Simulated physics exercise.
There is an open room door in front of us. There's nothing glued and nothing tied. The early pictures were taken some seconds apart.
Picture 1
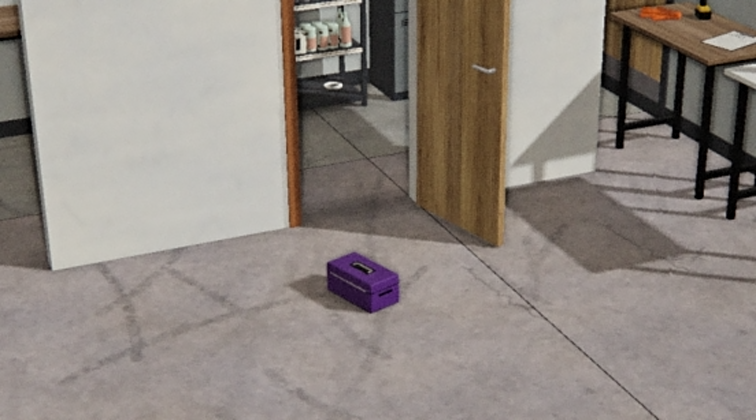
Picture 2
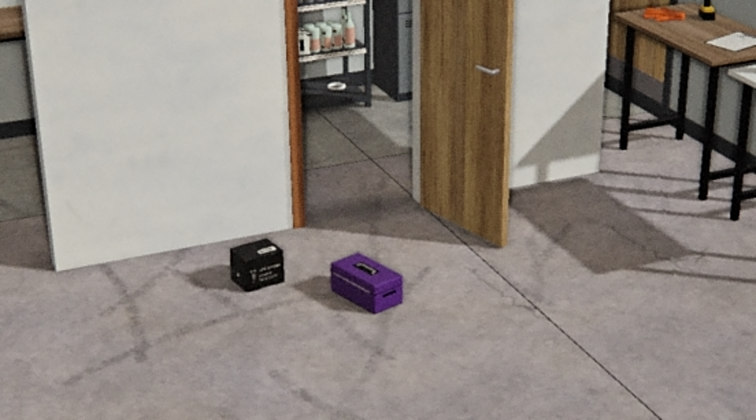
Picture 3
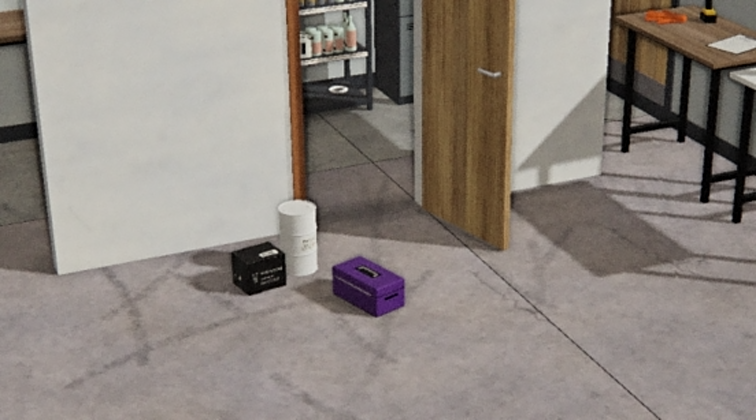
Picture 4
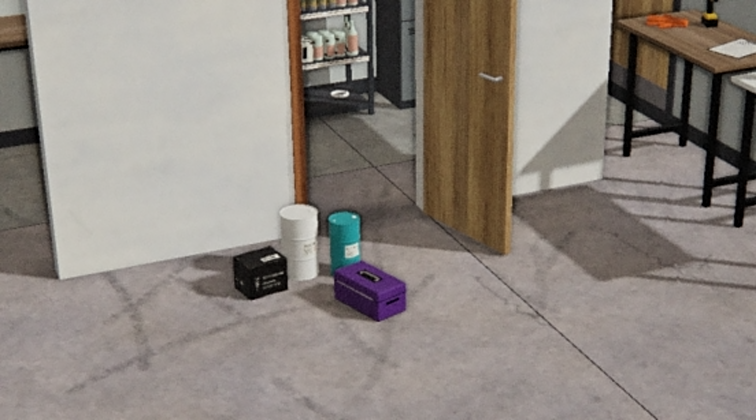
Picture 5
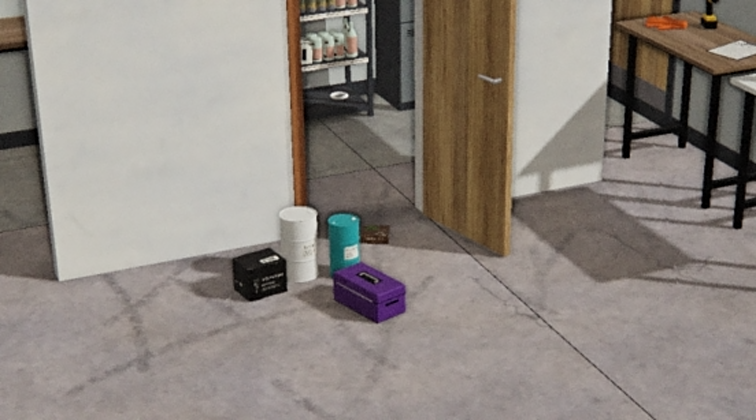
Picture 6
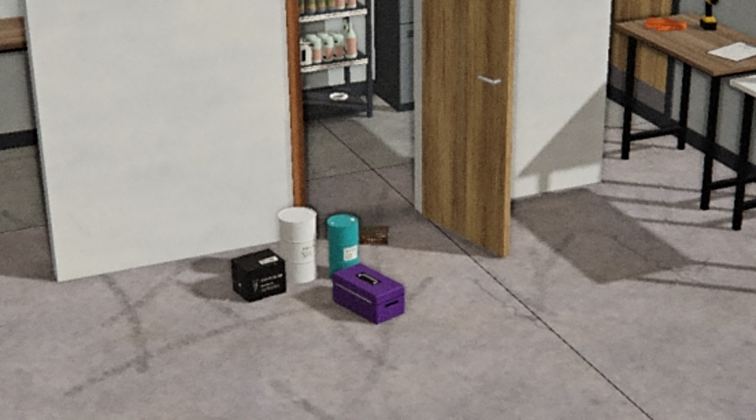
The video shows a wide-open door that stays still, with a purple toolbox on the floor before it; a black parcel, a white canister, a turquoise canister and a small brown packet appear around it one after another.
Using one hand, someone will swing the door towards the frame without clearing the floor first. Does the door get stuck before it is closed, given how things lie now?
The gap disappears.
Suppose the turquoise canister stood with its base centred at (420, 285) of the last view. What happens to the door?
It makes it all the way then.
Then, 1.10 s past the last view, open by 80°.
Then, 2.20 s past the last view, open by 37°; brown packet displaced a little near (371, 234).
Then, 2.60 s past the last view, open by 21°; brown packet displaced about its own width near (357, 228).
Then, 3.00 s past the last view, open by 6°; brown packet displaced well along near (347, 221).
Finally, open by 0°; moved from the start, brown packet; the other 4 still in place. Final places as the last picture's camera would see them, brown packet near (344, 217).
